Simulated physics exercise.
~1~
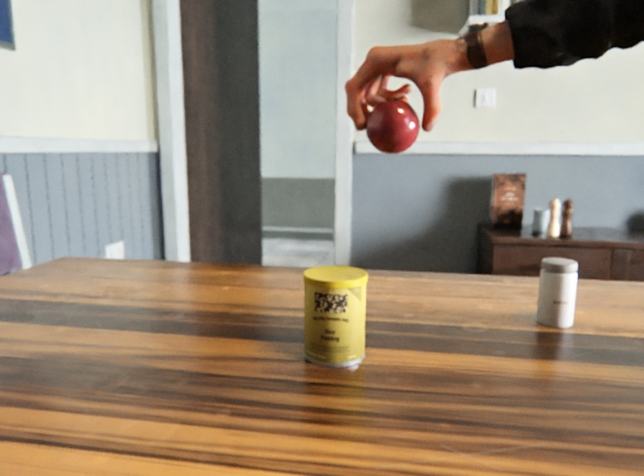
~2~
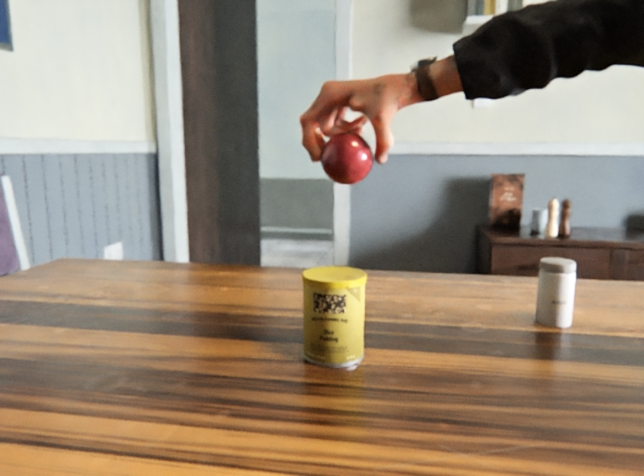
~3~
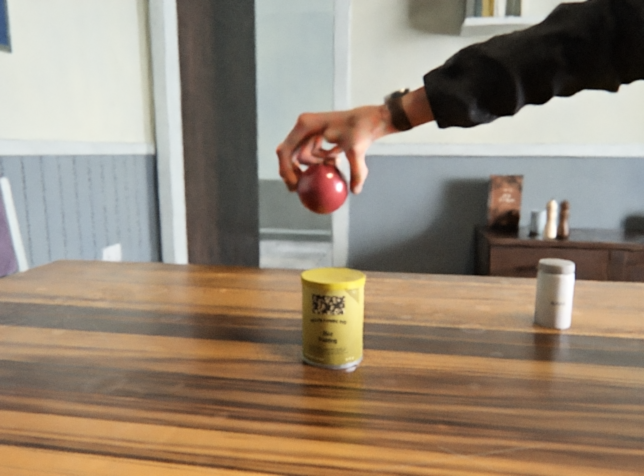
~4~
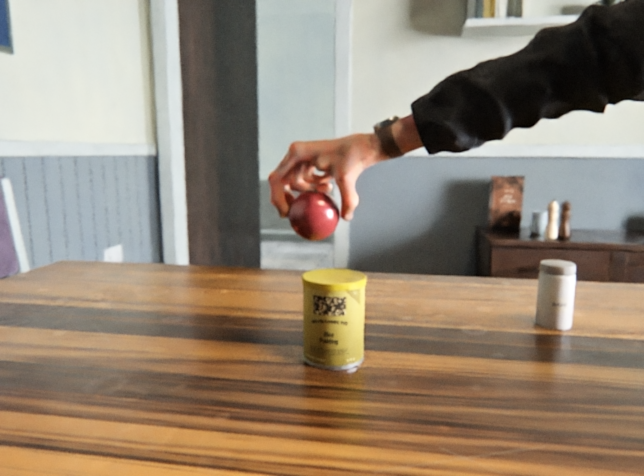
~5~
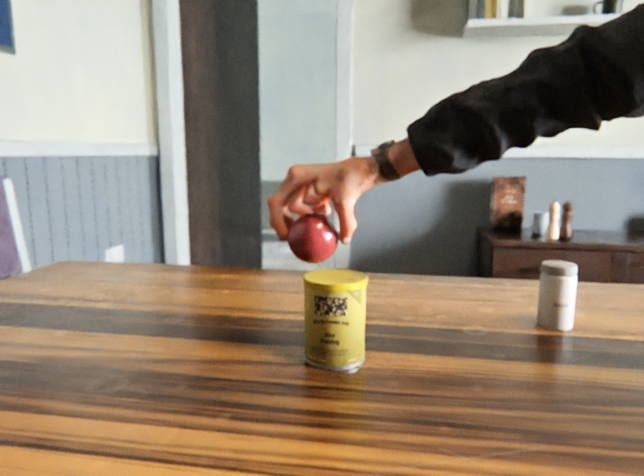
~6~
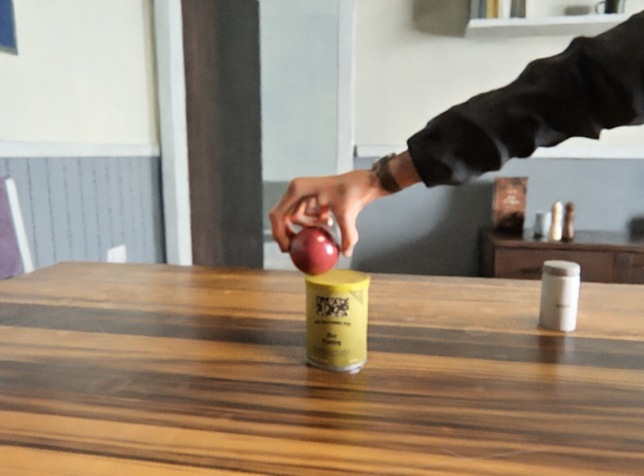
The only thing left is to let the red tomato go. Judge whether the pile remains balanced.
The pile does remain balanced.
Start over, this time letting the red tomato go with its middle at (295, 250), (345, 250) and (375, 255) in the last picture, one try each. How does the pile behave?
Topples over, stays standing, topples over.
Then, 0.60 s later than the last frame, all is still.
Then, 1.60 s later than the last frame, red tomato resting near (315, 251).
When it is over, all 3 as before. End places, in pixels of the last picture, red tomato near (315, 251). The pile holds.
